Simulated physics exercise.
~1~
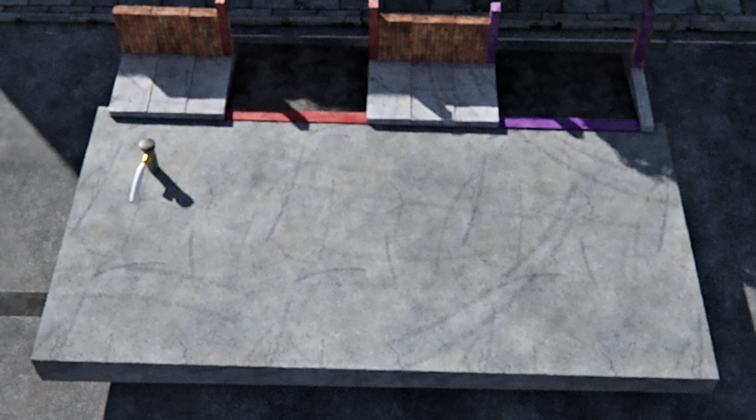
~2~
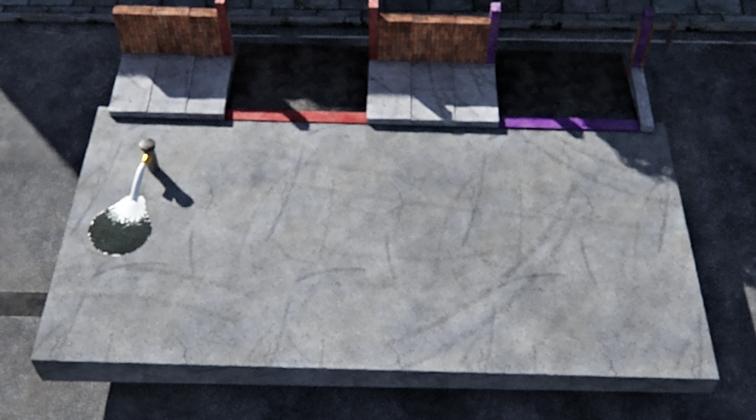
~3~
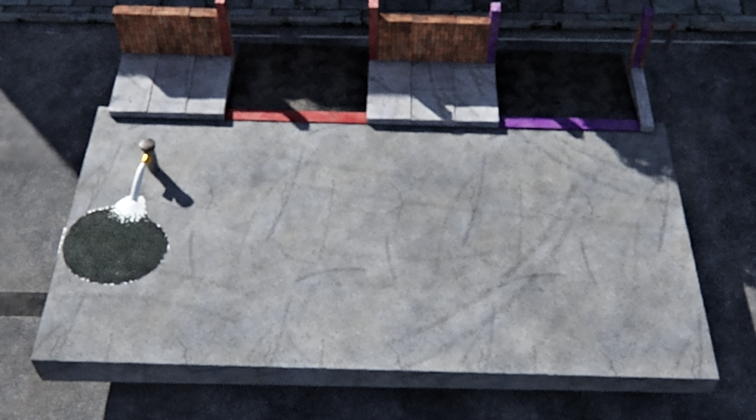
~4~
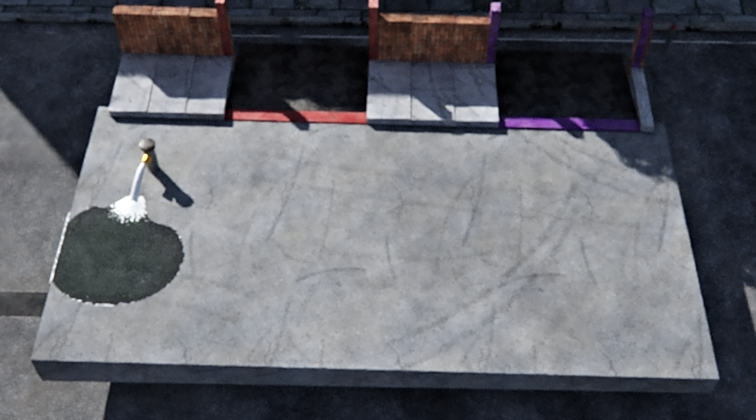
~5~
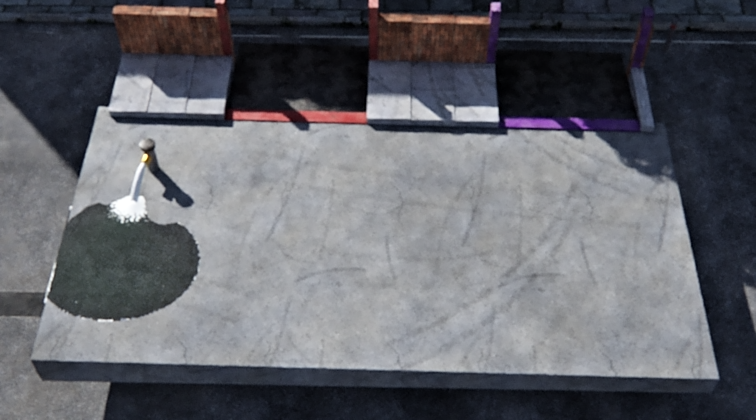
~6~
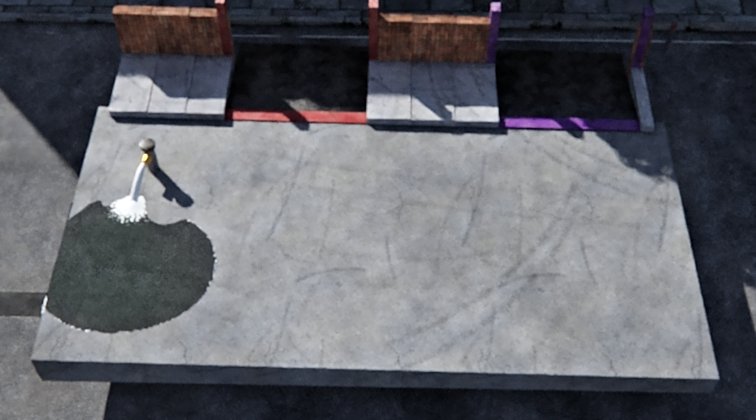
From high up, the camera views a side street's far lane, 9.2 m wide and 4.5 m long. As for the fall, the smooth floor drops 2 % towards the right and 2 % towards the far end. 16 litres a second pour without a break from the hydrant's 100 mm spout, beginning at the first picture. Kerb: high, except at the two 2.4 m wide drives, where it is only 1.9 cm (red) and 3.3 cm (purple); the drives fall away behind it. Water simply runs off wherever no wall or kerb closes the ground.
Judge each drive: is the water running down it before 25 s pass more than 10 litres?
As I see it, the red driveway sees a smaller spill than that; the purple driveway sees a smaller spill than that.
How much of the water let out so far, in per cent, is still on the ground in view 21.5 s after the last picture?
Roughly 60 per cent.
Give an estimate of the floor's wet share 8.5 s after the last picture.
25 %.
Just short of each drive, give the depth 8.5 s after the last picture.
Depths in centimetres: Red 0.0, purple 0.0.
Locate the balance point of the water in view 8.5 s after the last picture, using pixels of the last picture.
The water is centred close to (219, 258).
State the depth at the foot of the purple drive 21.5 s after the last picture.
2.5 cm.
Then, 1.5 s after the last picture water covers 10 % of the floor and is deepest (5 cm) near (134, 208); red driveway not reached, purple driveway not reached.
Then, 4.5 s after the last picture water covers 20 % of the floor and is deepest (5 cm) near (134, 208); red driveway not reached, purple driveway not reached.
Then, 8.5 s after the last picture water covers 25 % of the floor and is deepest (5 cm) near (134, 208); red driveway not reached, purple driveway not reached.
Then, 12.5 s after the last picture water covers 35 % of the floor and is deepest (5 cm) near (134, 208); red driveway not reached, purple driveway not reached.
Then, 21.5 s after the last picture water covers 45 % of the floor and is deepest (5 cm) near (134, 208); red driveway 0.8 cm at the lowered kerb, 0 L in, purple driveway 2.5 cm at the lowered kerb, 0 L in.
